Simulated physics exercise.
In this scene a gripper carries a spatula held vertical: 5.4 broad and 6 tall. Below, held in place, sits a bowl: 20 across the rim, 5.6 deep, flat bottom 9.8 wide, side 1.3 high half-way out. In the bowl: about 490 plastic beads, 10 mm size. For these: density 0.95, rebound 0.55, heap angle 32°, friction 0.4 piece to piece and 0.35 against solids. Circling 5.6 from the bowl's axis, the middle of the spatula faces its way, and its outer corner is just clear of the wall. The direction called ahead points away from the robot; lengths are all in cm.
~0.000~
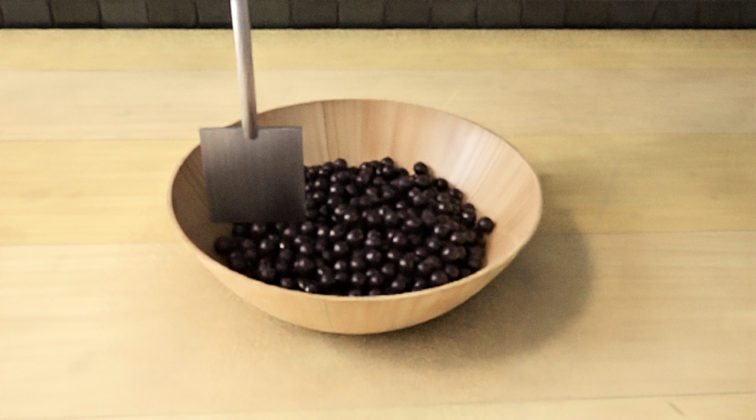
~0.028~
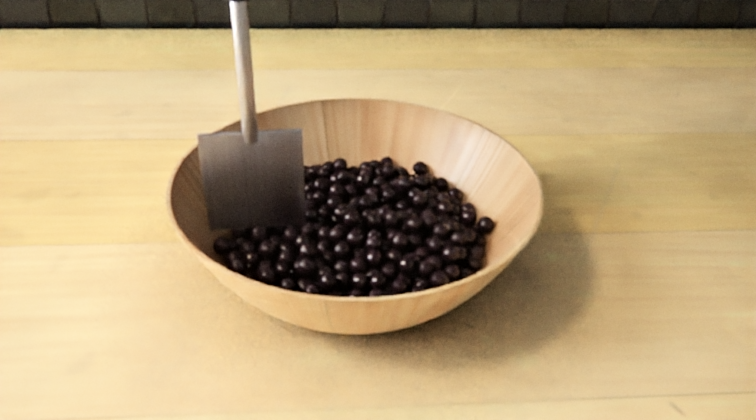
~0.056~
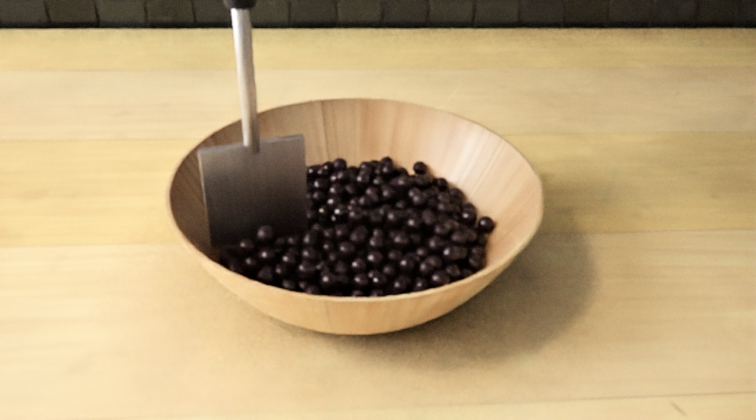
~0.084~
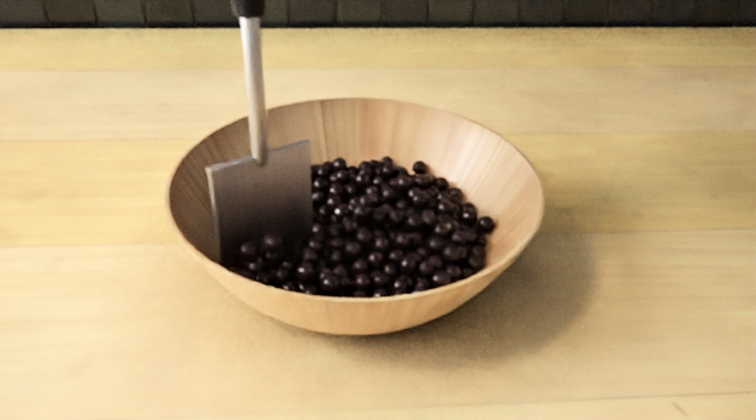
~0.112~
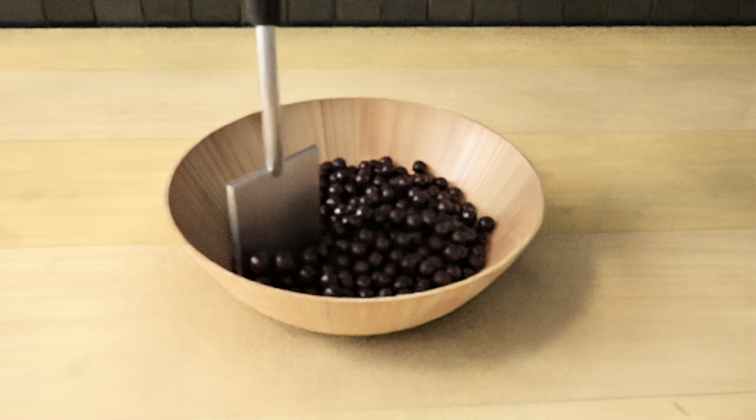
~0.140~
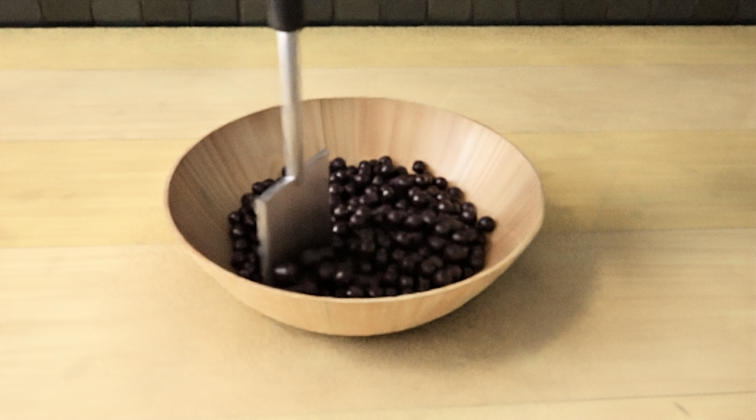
Wooden bowl of dark beads sitting still on a pale wooden surface while a metal spatula lowers into them, turning and moving right.
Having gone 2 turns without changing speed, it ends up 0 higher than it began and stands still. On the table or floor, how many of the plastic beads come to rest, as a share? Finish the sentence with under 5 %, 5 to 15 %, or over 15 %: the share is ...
The share is 5 to 15 %.
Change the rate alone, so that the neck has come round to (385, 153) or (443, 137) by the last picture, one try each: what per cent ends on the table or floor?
Close to 30 and 35 in a hundred.
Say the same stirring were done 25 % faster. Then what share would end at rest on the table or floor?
Estimated share: Near 15 %.
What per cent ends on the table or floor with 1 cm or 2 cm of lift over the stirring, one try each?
That gives about 0 per cent and 0 per cent, in order.
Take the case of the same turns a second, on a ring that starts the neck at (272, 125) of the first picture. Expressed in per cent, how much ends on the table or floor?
I'd say around 15 per cent.
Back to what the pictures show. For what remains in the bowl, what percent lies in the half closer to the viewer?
Some 60 per cent.
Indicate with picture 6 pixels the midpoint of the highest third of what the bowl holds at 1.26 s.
I'd say about (390, 184).
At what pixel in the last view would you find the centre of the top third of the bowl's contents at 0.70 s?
I'd point to somewhere close to (273, 201).
After 0.70 s, 318° round, highest piece 7 above the table; 475 in the bowl, 9 on the table or floor, 4 in flight or on the tool.
After 1.26 s, 220° round, highest piece 7 above the table; 454 in the bowl, 32 on the table or floor, 2 in flight or on the tool.
After 1.74 s, 0° round, highest piece 6 above the table; 442 in the bowl, 44 on the table or floor, 2 in flight or on the tool.
After 2.44 s, 0° round, highest piece 5 above the table; 442 in the bowl, 46 on the table or floor.
At rest, 442 in the bowl, 46 on the table or floor. That is 9 % on the table or floor.
